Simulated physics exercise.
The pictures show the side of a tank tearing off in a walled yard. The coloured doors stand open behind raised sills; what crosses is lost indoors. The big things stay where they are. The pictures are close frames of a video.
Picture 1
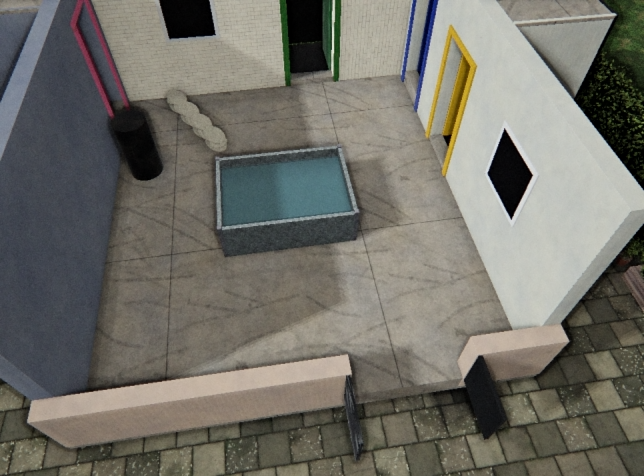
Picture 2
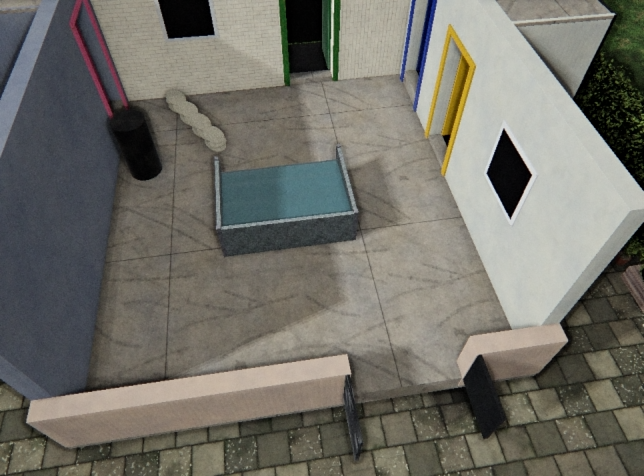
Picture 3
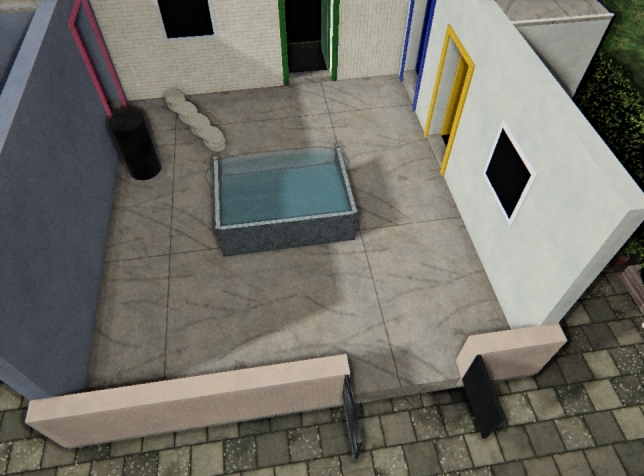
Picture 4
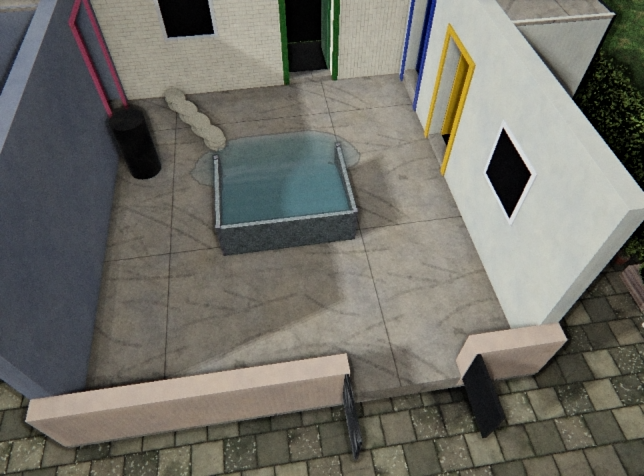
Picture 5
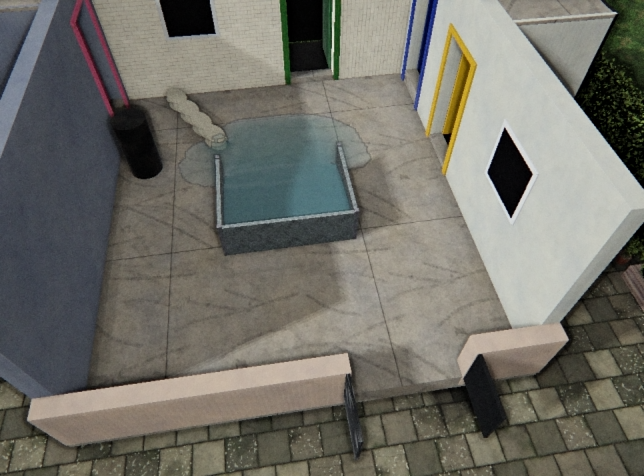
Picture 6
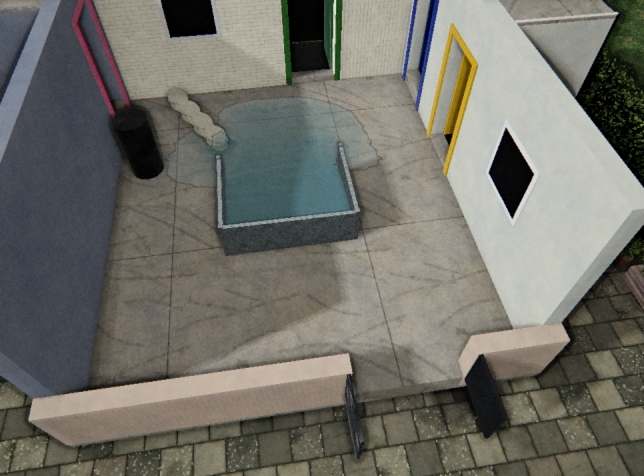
The clip shows a walled yard with coloured door surrounds and a rectangular tank of water; the tank's far side disappears, and water pours out through the gap, spreading across the paving behind it and to both sides.
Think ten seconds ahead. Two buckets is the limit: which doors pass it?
In the end: The yellow door admits no more than that; the pink door admits no more than that; the blue door admits no more than that; the green door lets in a lot.
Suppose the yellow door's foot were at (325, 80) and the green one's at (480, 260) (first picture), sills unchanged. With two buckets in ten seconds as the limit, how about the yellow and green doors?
My reading: Yellow takes more, green keeps below it.
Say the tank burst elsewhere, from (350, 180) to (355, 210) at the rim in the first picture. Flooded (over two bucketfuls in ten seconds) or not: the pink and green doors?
One by one: Pink door stays under, green door stays under.
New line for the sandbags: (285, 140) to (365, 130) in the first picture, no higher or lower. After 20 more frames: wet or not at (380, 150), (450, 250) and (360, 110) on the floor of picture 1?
As listed: Wet, under water, flooded.
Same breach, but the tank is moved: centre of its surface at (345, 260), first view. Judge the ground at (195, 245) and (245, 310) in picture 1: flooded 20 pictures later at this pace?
In that order: Dry, clear.
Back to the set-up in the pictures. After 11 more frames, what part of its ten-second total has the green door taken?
Some 65 per cent.
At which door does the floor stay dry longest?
I say the door marked yellow.
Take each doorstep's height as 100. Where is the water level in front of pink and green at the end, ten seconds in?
About 10 and 30 per cent.
A moment on, water covers 30 % of the floor; the yellow door not reached, the pink door not reached, the blue door not reached, the green door under two buckets in.
Next, water covers 35 % of the floor; the yellow door not reached, the pink door wet at the sill, nothing in, the blue door wet at the sill, nothing in, the green door over two buckets in.
Then, water covers 40 % of the floor; the yellow door not reached, the pink door wet at the sill, nothing in, the blue door wet at the sill, nothing in, the green door over two buckets in.
Later, water covers 70 % of the floor; the yellow door wet at the sill, nothing in, the pink door wet at the sill, nothing in, the blue door wet at the sill, nothing in, the green door over two buckets in.
In the end, water covers 90 % of the floor; the yellow door wet at the sill, nothing in, the pink door wet at the sill, nothing in, the blue door wet at the sill, nothing in, the green door over two buckets in.
